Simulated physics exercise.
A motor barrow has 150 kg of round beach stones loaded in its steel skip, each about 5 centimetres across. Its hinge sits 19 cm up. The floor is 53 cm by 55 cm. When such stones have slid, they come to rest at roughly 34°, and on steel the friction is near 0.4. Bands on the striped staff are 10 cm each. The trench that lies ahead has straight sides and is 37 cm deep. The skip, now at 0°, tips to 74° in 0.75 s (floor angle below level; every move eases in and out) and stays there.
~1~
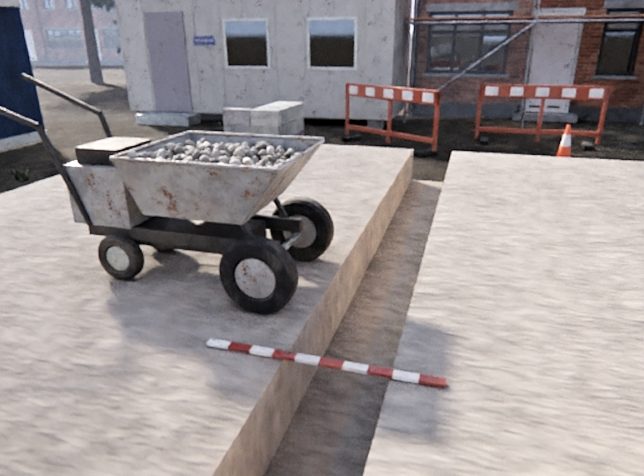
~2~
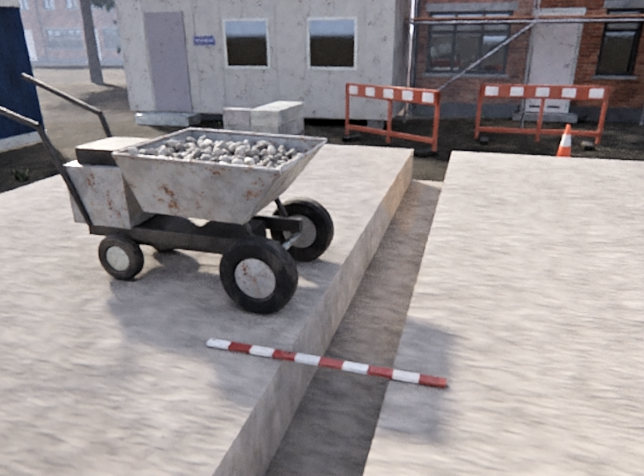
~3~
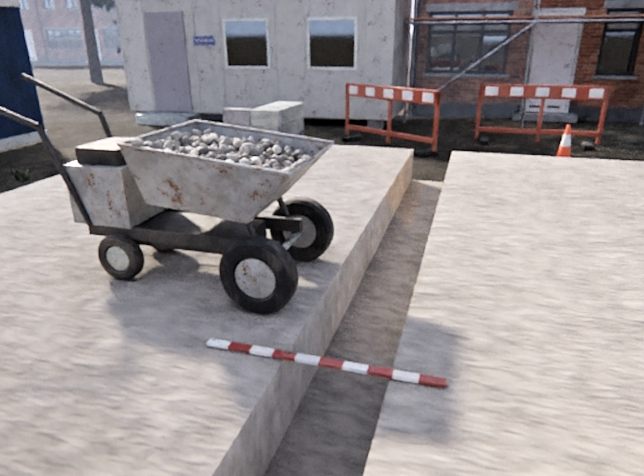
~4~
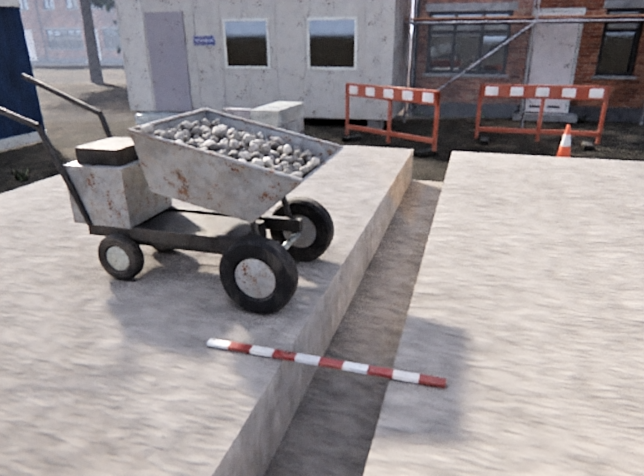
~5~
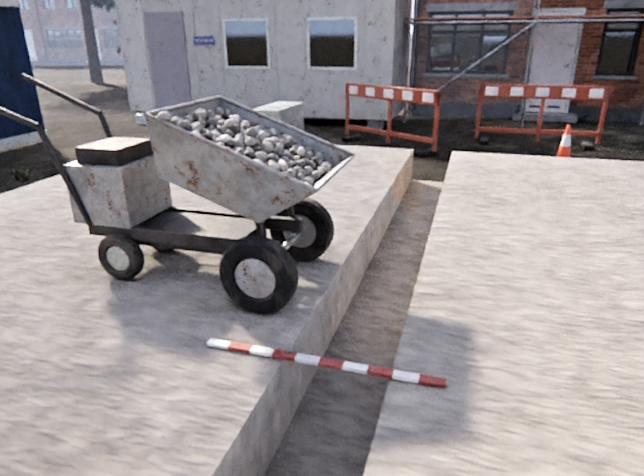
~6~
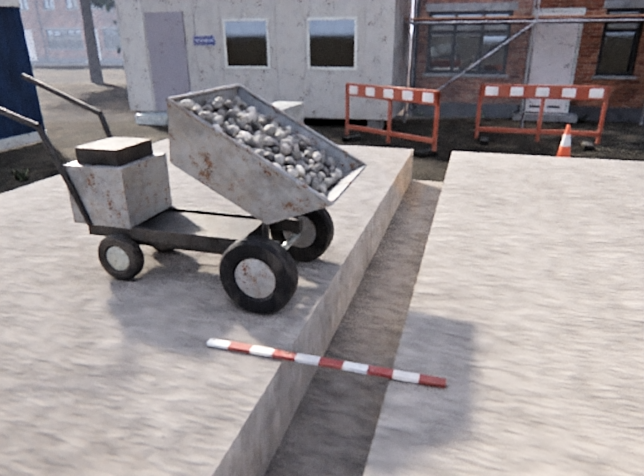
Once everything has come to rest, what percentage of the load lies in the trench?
28 %.
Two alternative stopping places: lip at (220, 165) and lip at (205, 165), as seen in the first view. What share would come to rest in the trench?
Estimates: 85 % then 95 %.
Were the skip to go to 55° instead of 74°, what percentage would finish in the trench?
Roughly 30 per cent would end in the trench.
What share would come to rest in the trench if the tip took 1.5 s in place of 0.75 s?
Trench share: Approx. 35%.
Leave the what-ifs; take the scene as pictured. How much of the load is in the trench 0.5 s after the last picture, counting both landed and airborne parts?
Close to 10 per cent has got there by then.
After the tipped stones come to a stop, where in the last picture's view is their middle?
Centre estimate: Around (464, 302).
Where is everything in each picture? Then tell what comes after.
Lip at (278, 170), floor tilted 0°, highest stones at (223, 150), in the first frame.
The skip is at 2°, its lip at (281, 171); the top of the load is at (215, 148), in the second frame.
The skip is at 6°, its lip at (289, 175); the top of the load is at (204, 139), in the third frame.
The skip is at 12°, its lip at (302, 181); the top of the load is at (202, 128), in the fourth frame.
The skip is at 20°, its lip at (317, 191); the top of the load is at (210, 116), in the fifth frame.
The skip is at 29°, its lip at (332, 204); the top of the load is at (227, 105), in the sixth frame.
Then, 0.2 s after the last picture the floor is at 62°, 100 % in the skip; the foremost stones are at (372, 231).
Then, 0.5 s after the last picture the floor is at 74°, 53 % in the skip, 8 % in the trench, 39 % past the trench; the foremost stones are at (482, 309).
Then, 0.9 s after the last picture the floor is at 74°, 9 % in the skip, 18 % in the trench, 73 % past the trench; the foremost stones are past the picture's edge.
Then, 2.8 s after the last picture the floor is at 74°, 0 % in the skip, 28 % in the trench, 72 % past the trench; the foremost stones are past the picture's edge.
